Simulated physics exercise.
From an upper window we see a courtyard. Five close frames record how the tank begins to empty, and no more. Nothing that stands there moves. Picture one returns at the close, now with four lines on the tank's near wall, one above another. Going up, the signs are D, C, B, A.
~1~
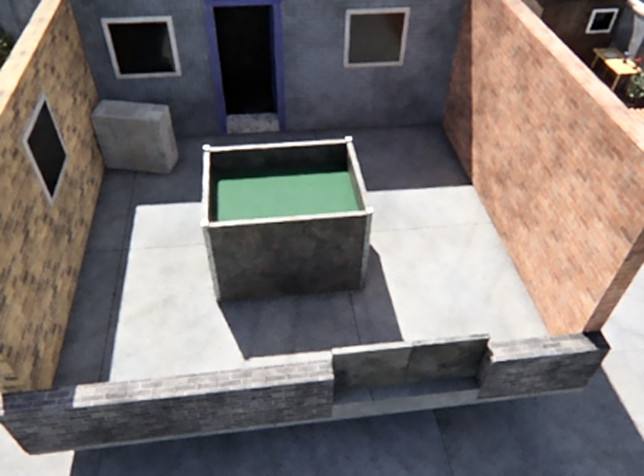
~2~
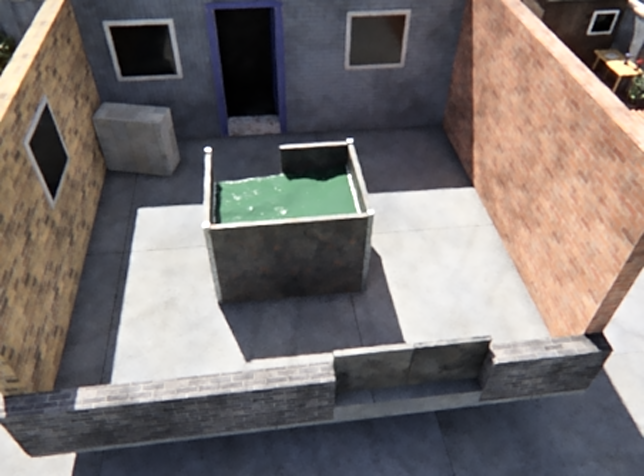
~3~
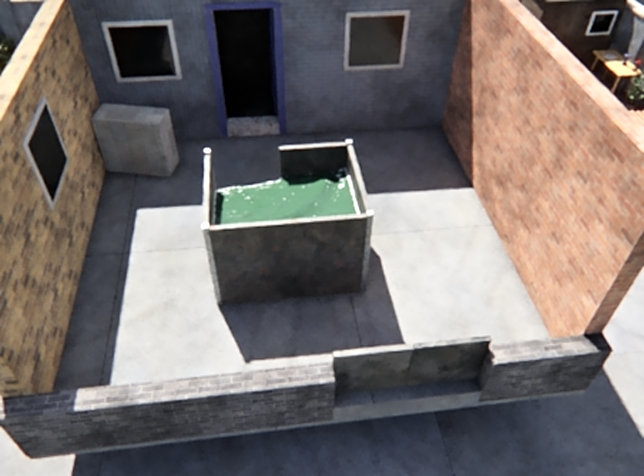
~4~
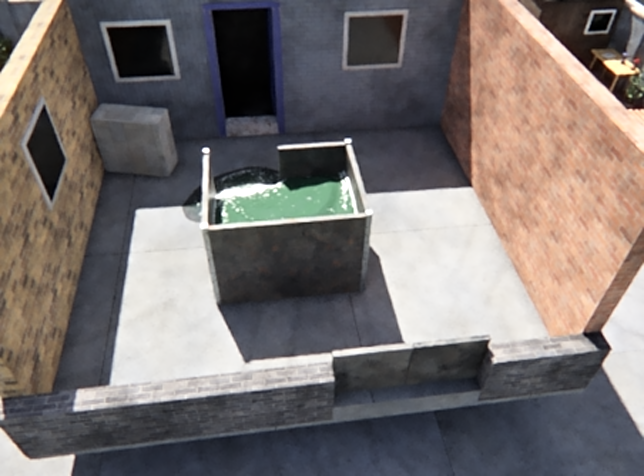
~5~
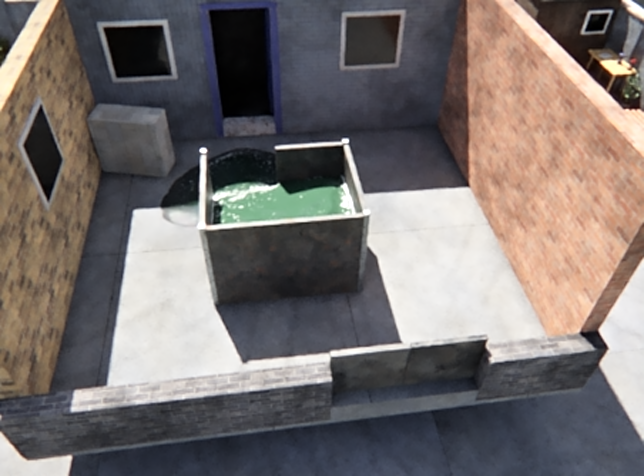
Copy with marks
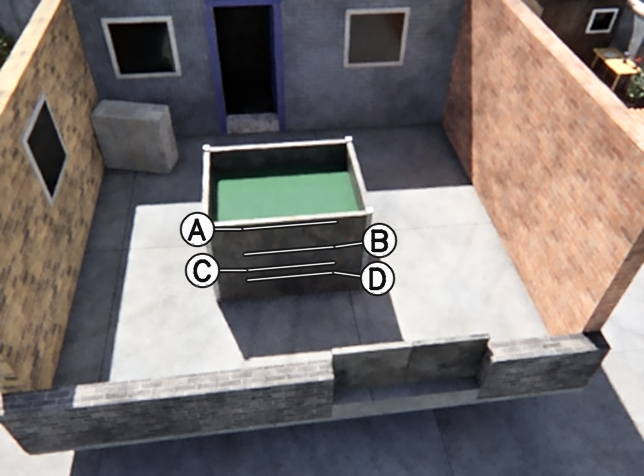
At first, green water lies still in a square tank in the middle of a walled courtyard, seen from above. Then part of the tank's back wall is gone and the water's surface ripples and churns. A dark, wet patch appears behind the tank and spreads over the ground to its left.
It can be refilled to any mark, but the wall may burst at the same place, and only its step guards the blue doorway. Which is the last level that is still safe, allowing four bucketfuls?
The limit is C.
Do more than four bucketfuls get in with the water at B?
Yes, it does.
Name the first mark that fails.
B it is.
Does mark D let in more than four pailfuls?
No, that is safe.
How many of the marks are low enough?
Two of the four.
In white, A at (289, 225); B at (290, 250); C at (290, 266); D at (291, 276); from the bottom up D, C, B, A.
If A is chosen, dozens of bucketfuls pour in.
If B is chosen, about 11 bucketfuls get in.
If C is chosen, a bucket or two gets in.
If D is chosen, nothing gets over.
